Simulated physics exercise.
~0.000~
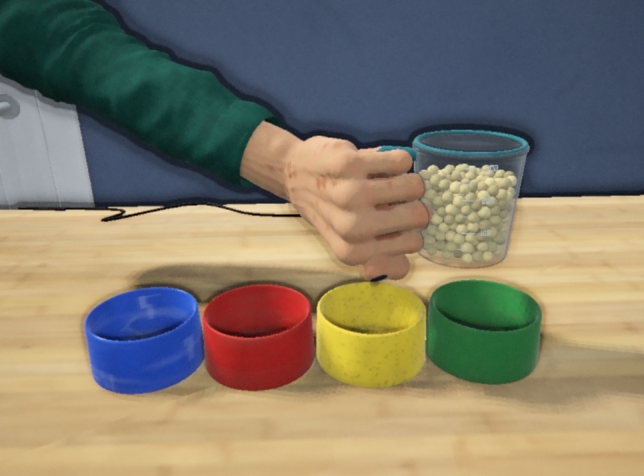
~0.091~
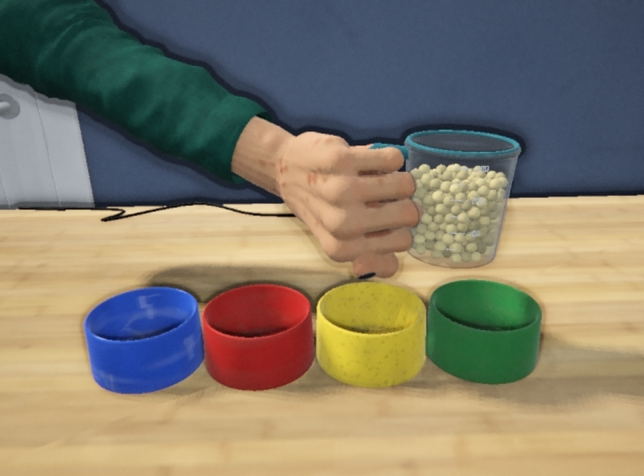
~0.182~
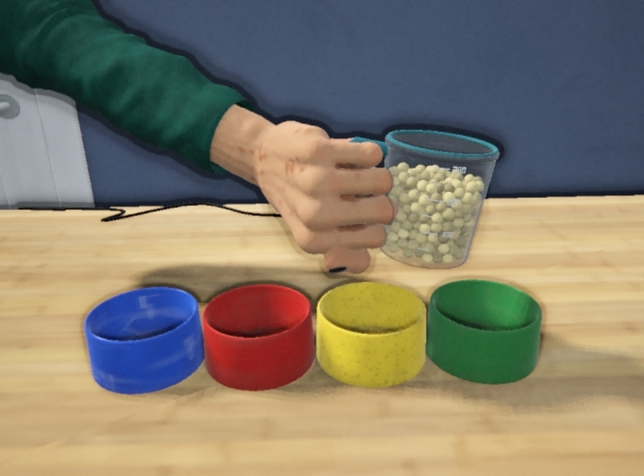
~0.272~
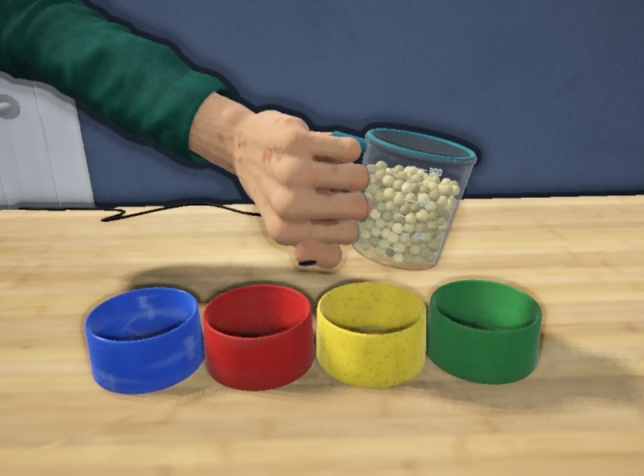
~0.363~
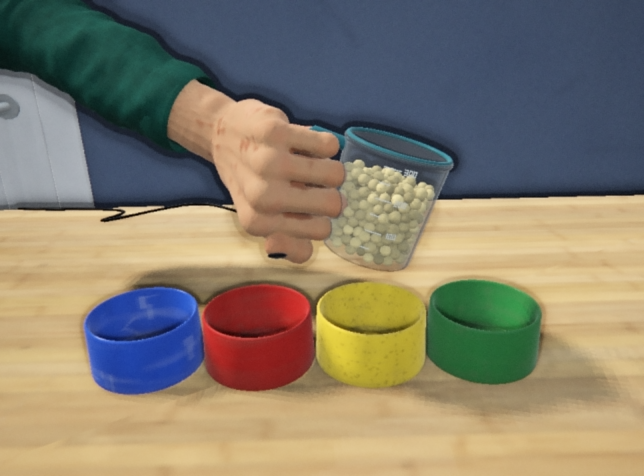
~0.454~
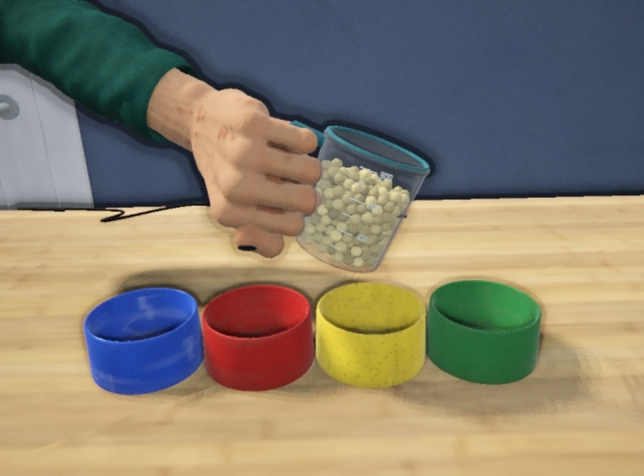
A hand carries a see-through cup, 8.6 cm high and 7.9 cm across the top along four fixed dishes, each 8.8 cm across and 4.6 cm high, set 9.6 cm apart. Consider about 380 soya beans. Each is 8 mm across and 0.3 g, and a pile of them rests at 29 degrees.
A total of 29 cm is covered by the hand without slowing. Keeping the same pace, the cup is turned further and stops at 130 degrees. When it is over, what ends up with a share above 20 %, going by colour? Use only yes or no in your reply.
Red: No; blue: Yes; green: No; yellow: No; counter: No.
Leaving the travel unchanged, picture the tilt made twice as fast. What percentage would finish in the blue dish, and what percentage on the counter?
In the blue dish 30; on the counter 10.
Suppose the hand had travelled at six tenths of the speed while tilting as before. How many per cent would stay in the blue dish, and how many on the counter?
Blue 50, counter 10.
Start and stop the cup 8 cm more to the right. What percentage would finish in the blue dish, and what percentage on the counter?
Shares in that case - blue 0 / counter 0.
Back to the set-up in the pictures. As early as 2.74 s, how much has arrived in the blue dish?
About 85 percent up to now.
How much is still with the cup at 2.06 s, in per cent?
Somewhere near 75 per cent of the load.
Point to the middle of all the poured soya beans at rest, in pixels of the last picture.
Centre at rest, approx.: (159, 337) px.
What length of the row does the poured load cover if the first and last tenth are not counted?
Some 8 cm.
After 1.42 s, tilt 72 degrees; cup holds 100 %.
After 2.06 s, tilt 105 degrees; cup holds 75 %, blue 20 %.
Then, at 2.74 s, tilt 130 degrees; cup holds 0 %, red 5 %, blue 85 %.
By 3.3 s all is still; red 5 %, blue 85 %, green 0 %, yellow 0 %, counter 10 %.
